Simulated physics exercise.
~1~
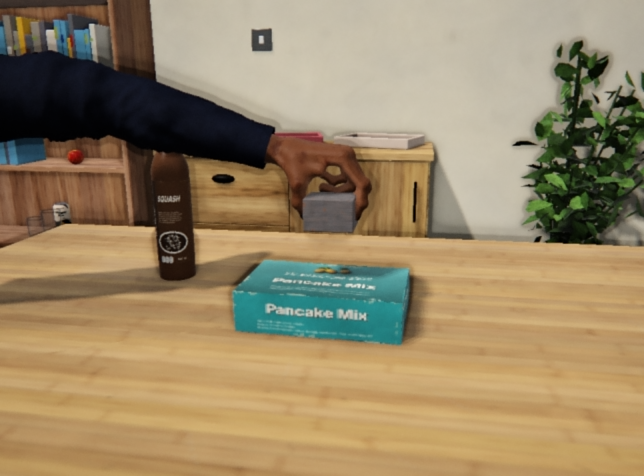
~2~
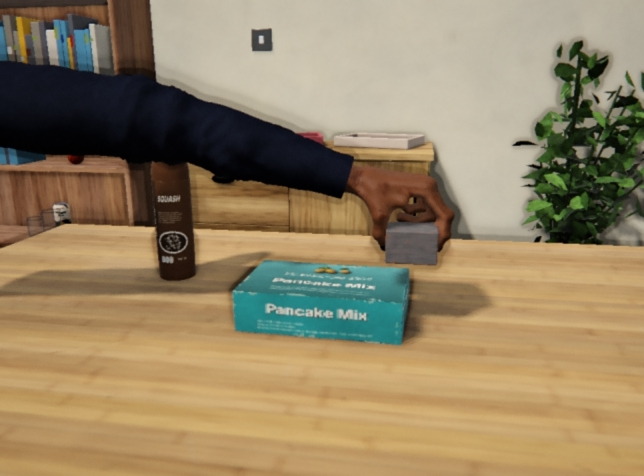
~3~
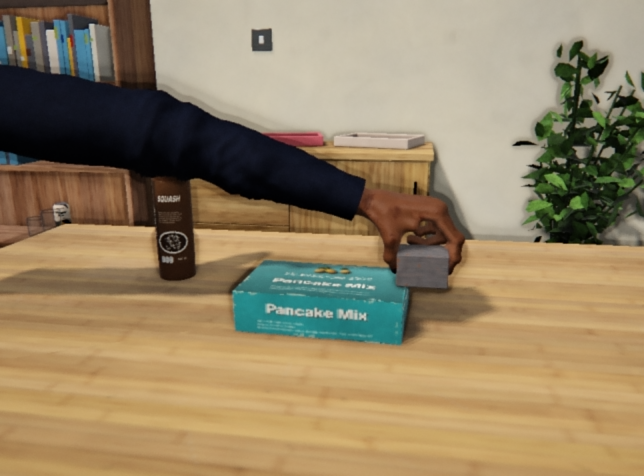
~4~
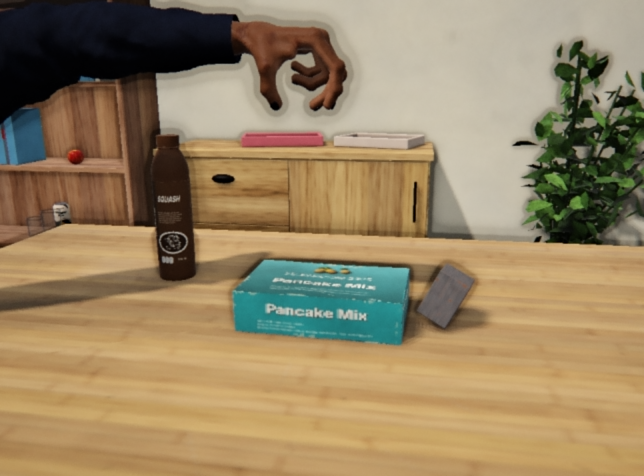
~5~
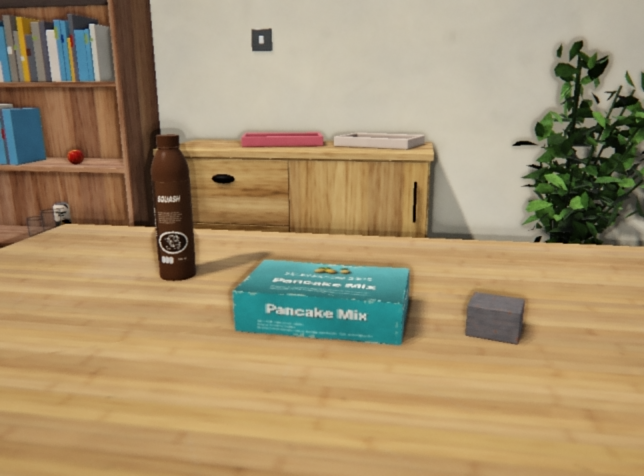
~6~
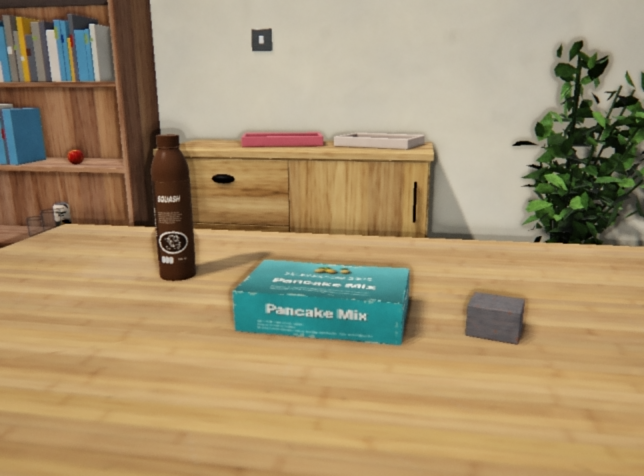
A small grey block is held in the fingers of a dark-sleeved arm that reaches in from the left over a light wooden table, seen from the front by a still camera. A turquoise pancake mix box lies in the middle, with a brown bottle standing behind it to the left, and shelves, a cabinet and a leafy plant beyond. The hand carries the block right, then lowers it toward the box's right end. It lets go and draws back as the block tips over beside the box. The block ends up lying on the table farther right, while the box and bottle stay in place.
